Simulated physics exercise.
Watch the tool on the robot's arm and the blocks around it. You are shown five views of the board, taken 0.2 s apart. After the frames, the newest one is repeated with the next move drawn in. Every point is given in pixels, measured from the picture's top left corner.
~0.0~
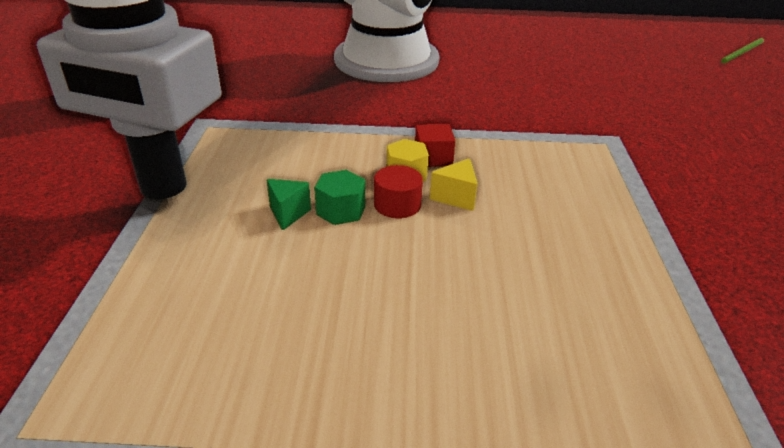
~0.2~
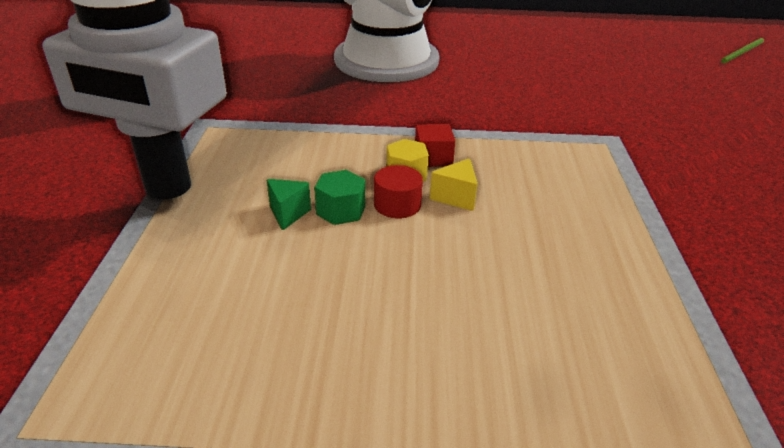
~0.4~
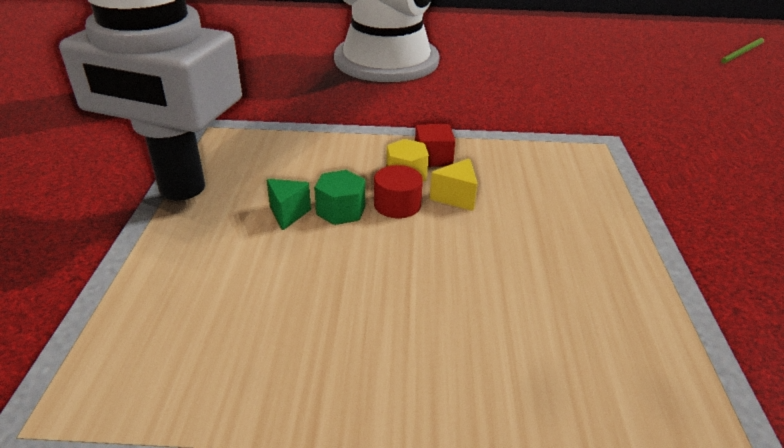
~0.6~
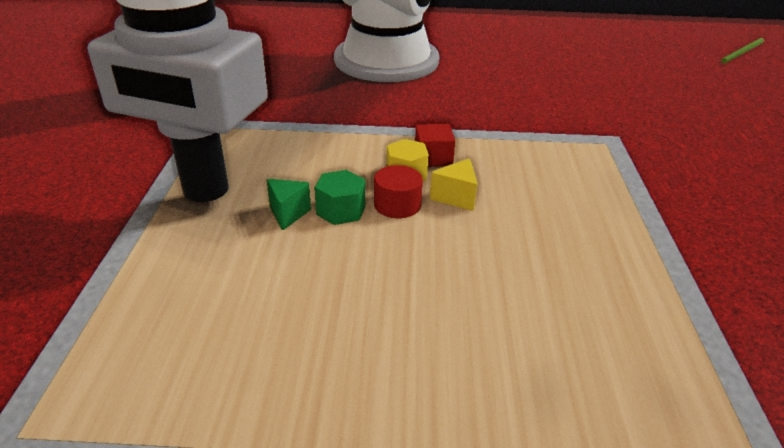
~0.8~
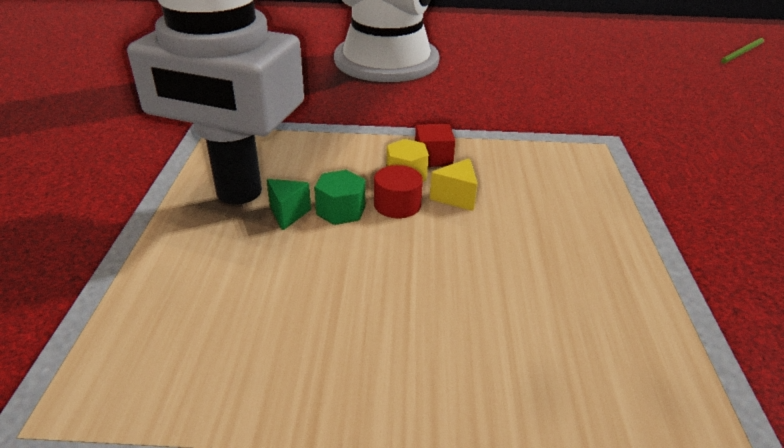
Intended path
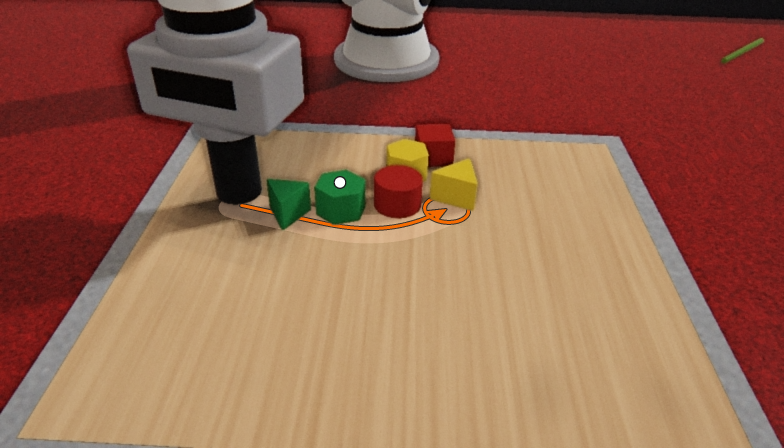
On a red surface, a light wooden board with a grey border is seen from above at an angle, the view staying still. Near its far edge sit a green triangular block, a green hexagonal block, a red disc, a yellow triangular block, a yellow hexagonal block and a red cube, with a white robot base behind. The grey arm's black tool slides rightward from the left edge to beside the green triangular block, while the blocks stay still.
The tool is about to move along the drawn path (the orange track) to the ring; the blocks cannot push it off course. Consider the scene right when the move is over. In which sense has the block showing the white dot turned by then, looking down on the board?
That block twists counter-clockwise.
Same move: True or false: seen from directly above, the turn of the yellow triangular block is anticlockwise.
It is false.
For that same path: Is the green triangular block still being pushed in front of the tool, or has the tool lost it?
My prediction: No longer in front.
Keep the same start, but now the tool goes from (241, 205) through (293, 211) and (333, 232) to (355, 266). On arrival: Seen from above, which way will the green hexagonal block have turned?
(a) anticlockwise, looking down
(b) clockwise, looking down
I'll go with a - anticlockwise, looking down.
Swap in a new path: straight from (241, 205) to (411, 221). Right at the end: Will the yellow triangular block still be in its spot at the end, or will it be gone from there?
The block moves away from its spot.
Path on the board, from (241, 205) via (309, 220) and (382, 228), ending at (447, 209); the dot is on the green hexagonal block.
On the path given first. One third of the way, tool (308, 207); green triangular block (338, 206), turned 40° clockwise; green hexagonal block (361, 187), turned 55° anticlockwise; red disc (405, 175).
Two thirds of the way, tool (383, 215); green triangular block (400, 221), turned 95° clockwise; green hexagonal block (428, 191), turned 85° anticlockwise; red disc (437, 166); yellow triangular block (476, 164), turned 65° clockwise.
At the end, tool (448, 196); green triangular block (401, 222), turned 100° clockwise; green hexagonal block (495, 181), turned 70° anticlockwise; red disc (451, 157); yellow triangular block (497, 155), turned 45° clockwise.
